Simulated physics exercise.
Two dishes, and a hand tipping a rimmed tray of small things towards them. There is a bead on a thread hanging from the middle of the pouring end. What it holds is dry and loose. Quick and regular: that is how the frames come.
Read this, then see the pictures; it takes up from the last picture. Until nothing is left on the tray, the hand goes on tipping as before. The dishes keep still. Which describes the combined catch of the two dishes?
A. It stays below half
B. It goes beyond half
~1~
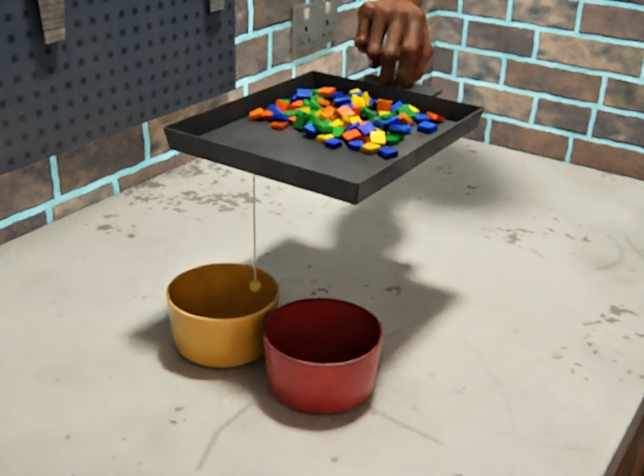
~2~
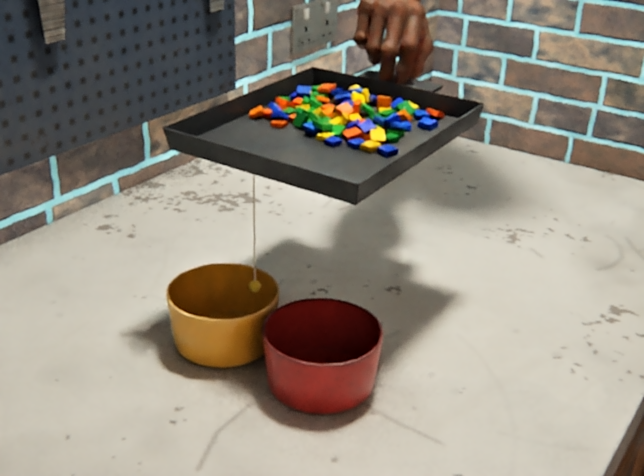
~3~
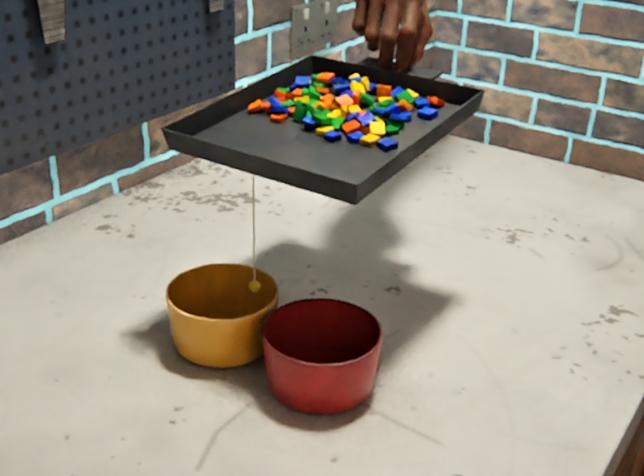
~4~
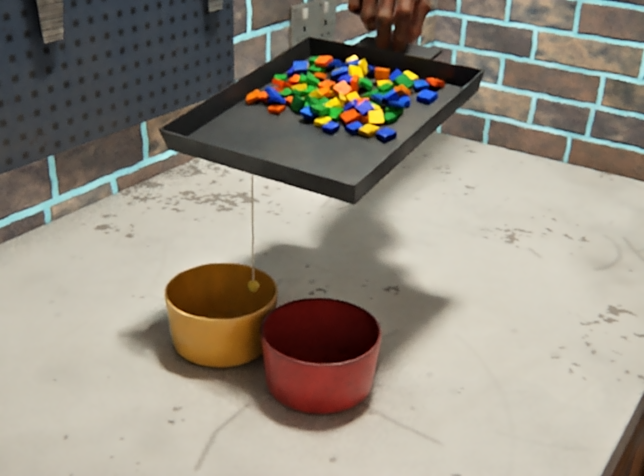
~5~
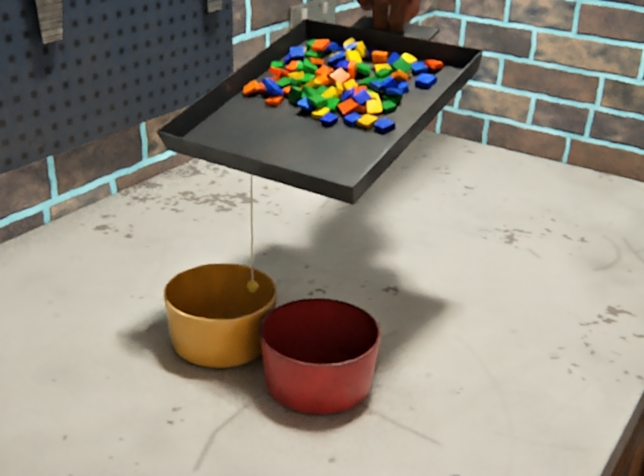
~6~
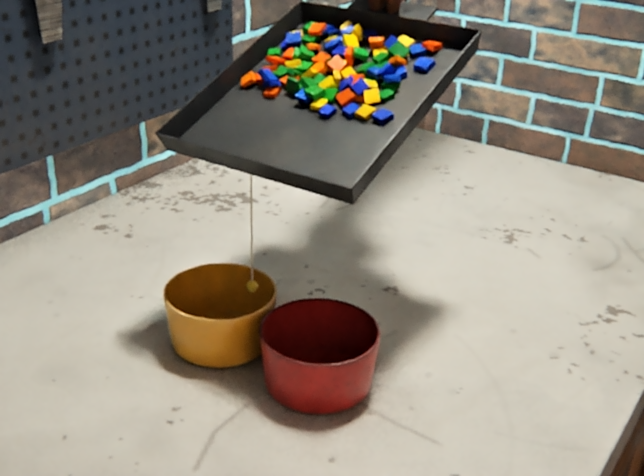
Option A: It stays below half.
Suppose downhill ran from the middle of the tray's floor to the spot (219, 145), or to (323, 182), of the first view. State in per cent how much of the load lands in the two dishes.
Respectively 40 % and 80 %.
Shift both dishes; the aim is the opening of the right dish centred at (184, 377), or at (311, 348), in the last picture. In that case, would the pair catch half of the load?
Result, first place: Not as much as half; second place: Exceeding half.
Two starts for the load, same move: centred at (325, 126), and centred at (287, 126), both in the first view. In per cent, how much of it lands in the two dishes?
Respectively 20 and 30 per cent.
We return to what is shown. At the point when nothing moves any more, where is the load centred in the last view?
Near (200, 385), more or less.
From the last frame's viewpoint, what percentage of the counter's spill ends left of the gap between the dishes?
Roughly 90 percent.
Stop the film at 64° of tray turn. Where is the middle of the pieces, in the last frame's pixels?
Centre estimate: (242, 146).
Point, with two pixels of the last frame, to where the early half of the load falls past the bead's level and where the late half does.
The leading part at (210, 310), the rest of it at (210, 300).
Soon, tray tipped steeply; nearly all on the tray; a stray few in the air.
A while on, tray tipped past a quarter turn; about half on the tray; a stray few in the right dish; a small part in the left dish; about a third outside both; a stray few in the air.
Towards the end, tray tipped past a quarter turn; a small part in the right dish; about a quarter in the left dish; about two thirds outside both.
Finally, tray tipped past a quarter turn; a small part in the right dish; about a quarter in the left dish; about two thirds outside both.
